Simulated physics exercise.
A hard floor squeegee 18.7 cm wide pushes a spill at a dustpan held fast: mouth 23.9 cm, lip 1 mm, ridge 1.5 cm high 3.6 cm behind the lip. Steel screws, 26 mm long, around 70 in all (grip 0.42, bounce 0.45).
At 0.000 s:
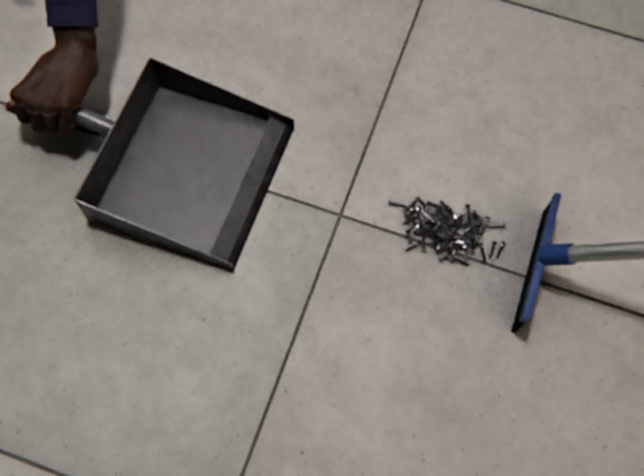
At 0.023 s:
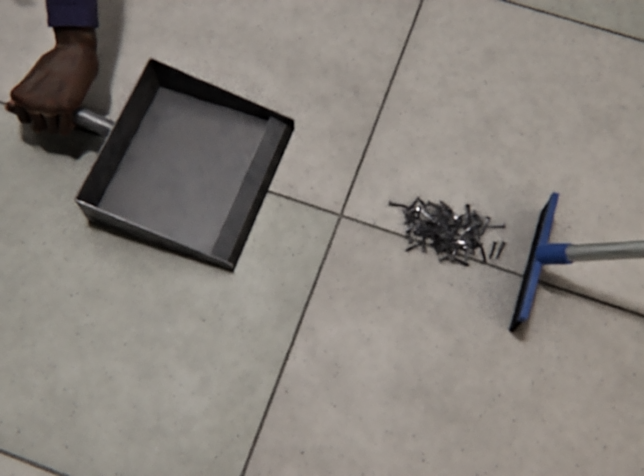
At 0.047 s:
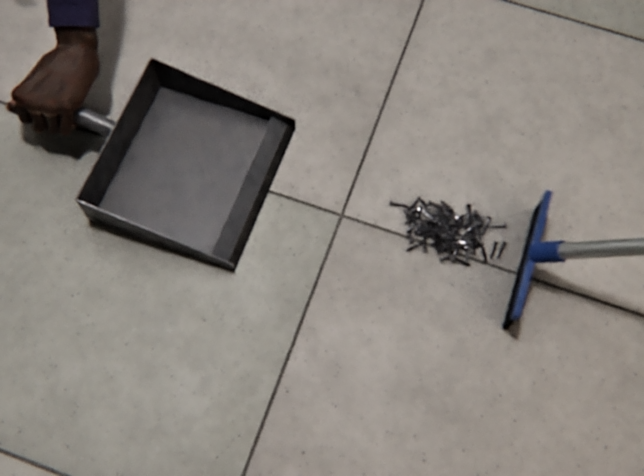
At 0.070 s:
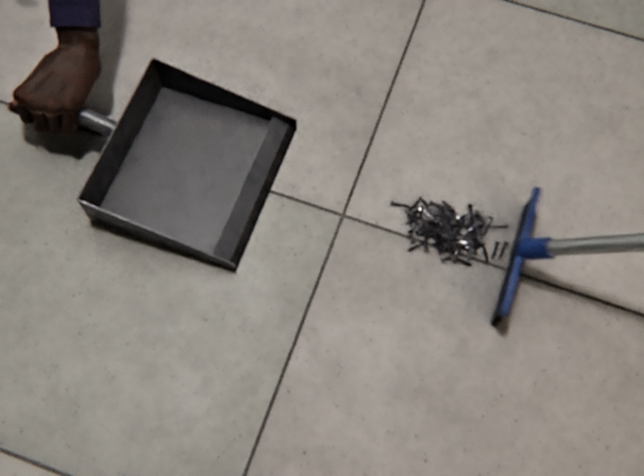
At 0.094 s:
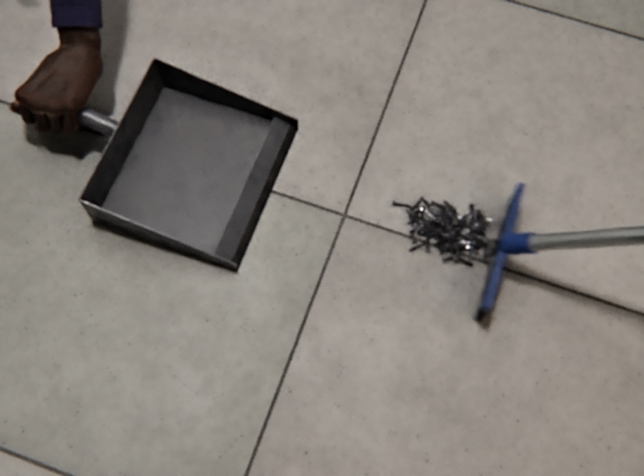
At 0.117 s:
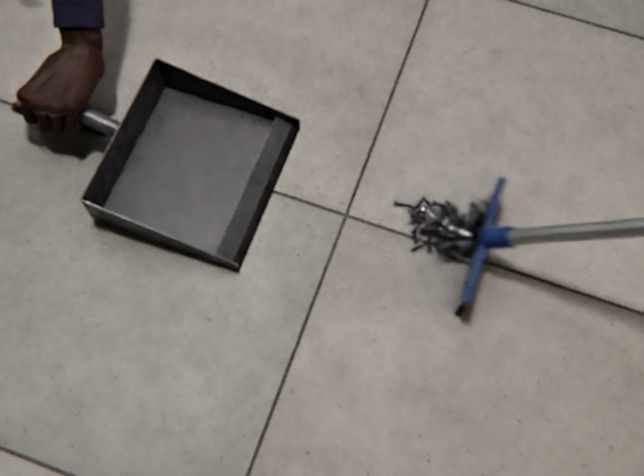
A blue squeegee on a metal pole slid left across the tiled floor and pressed into a small pile of steel screws, bunching some together, while a hand held a dark dustpan still.
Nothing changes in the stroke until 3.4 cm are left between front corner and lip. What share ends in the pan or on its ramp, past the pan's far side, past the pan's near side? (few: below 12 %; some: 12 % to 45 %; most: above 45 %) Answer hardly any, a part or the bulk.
Pan: The bulk, far side: Hardly any, near side: Hardly any.
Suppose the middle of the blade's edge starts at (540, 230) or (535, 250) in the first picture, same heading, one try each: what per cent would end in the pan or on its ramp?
Some 55 and 55 per cent.
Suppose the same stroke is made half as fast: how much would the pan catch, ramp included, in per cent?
It would be near 20 per cent.
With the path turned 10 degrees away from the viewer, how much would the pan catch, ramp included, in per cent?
It would be near 60 per cent.
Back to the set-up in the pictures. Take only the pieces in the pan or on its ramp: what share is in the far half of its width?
Roughly 50 per cent.
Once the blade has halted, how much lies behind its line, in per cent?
Some 0 per cent.
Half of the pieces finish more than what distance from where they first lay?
Some 30 cm.
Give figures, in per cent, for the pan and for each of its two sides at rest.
Pan 55, far side 5, near side 0.
After 0.23 s, middle of the blade 16 cm from the lip; 0 % over the lip, far side 0 %, near side 0 %.
After 0.31 s, middle of the blade 6 cm from the lip; 0 % over the lip, far side 0 %, near side 0 %.
After 0.53 s, middle of the blade 3 cm from the lip; 75 % over the lip, far side 5 %, near side 0 %.
At rest (2.0 s), pan 55 %, far side 5 %, near side 0 %, in front of the lip or behind the blade 40 %.
